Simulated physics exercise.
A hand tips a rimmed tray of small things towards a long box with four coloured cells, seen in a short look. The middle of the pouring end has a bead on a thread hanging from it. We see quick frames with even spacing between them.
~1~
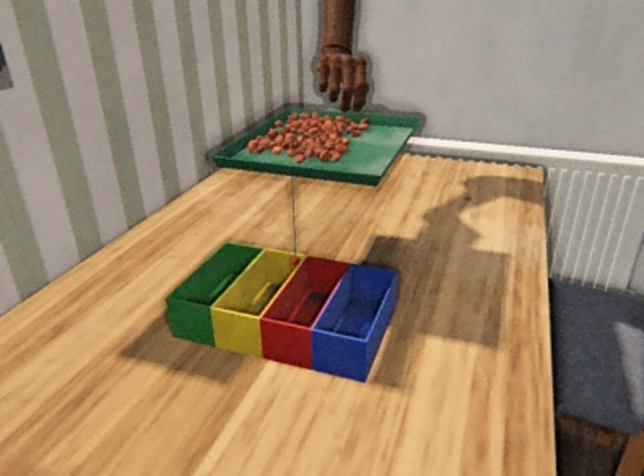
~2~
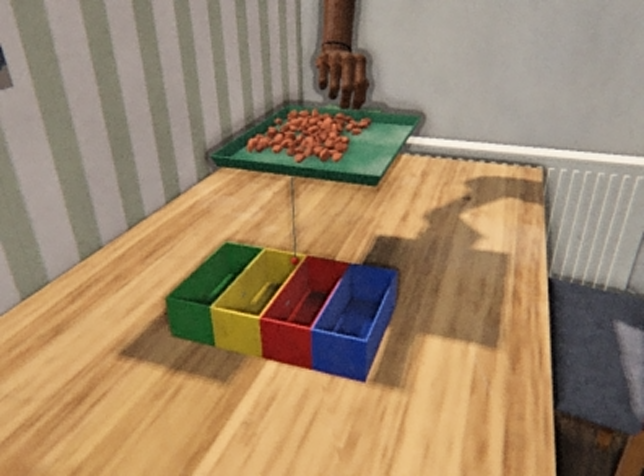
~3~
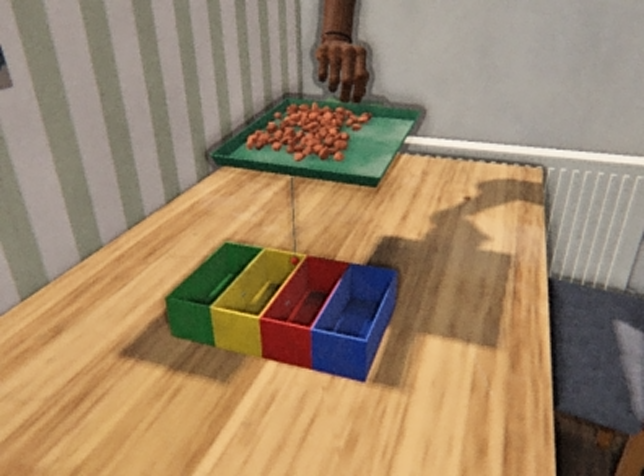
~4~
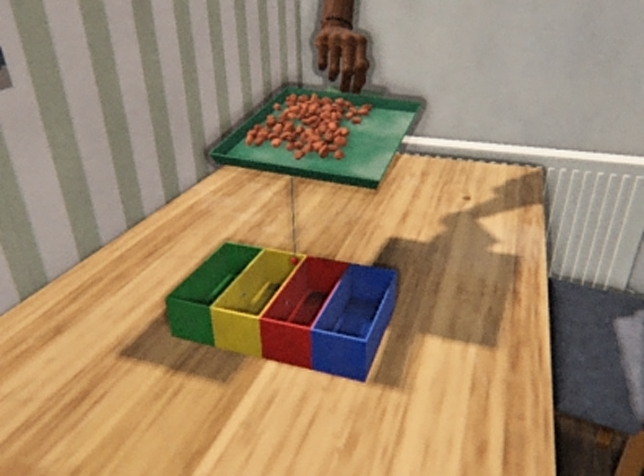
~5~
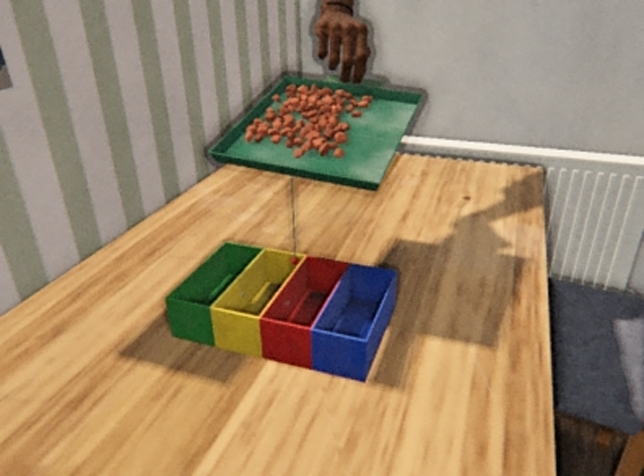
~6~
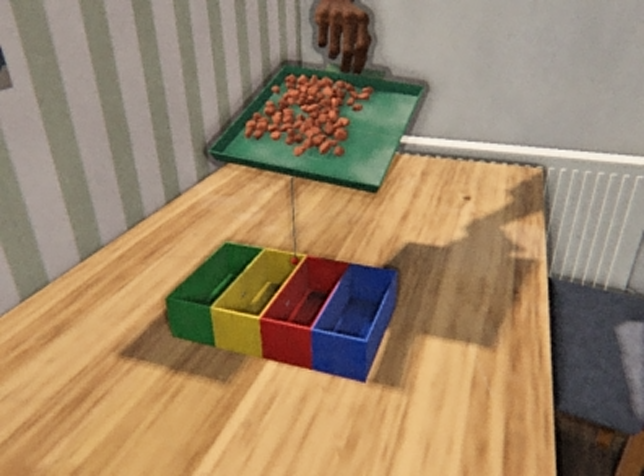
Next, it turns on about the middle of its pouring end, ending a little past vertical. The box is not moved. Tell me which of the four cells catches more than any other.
I would say the blue cell.
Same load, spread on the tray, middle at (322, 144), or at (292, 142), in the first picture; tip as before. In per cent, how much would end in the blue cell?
50 and 50 per cent.
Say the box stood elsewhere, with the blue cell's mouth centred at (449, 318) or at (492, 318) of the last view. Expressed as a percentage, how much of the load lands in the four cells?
In order: 90 per cent and 80 per cent.
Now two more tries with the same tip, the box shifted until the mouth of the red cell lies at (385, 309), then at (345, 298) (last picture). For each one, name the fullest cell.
The first time it is yellow, and the second time it is red.
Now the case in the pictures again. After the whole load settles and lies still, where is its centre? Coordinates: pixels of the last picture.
Centre at rest, last view: Approx. (339, 334).
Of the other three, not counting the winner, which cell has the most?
Second place: The red cell.
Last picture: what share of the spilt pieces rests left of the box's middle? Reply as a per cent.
That comes to about 40 per cent of the pieces.
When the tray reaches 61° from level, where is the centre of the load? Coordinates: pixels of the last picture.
Look close to (325, 175) in the last picture.
Soon after the last picture, tray tipped steeply; most on the tray; a stray few in the blue cell; about a quarter falling or outside the box.
A little later, tray tipped past a quarter turn; a stray few on the tray; about half in the blue cell; about a quarter in the red cell; a small part in the yellow cell; about a quarter falling or outside the box.
Later still, tray tipped past a quarter turn; about half in the blue cell; about a quarter in the red cell; a small part in the yellow cell; a small part falling or outside the box.
At rest, tray tipped past a quarter turn; about half in the blue cell; about a quarter in the red cell; a small part in the yellow cell; none in the green cell; a small part outside the box.
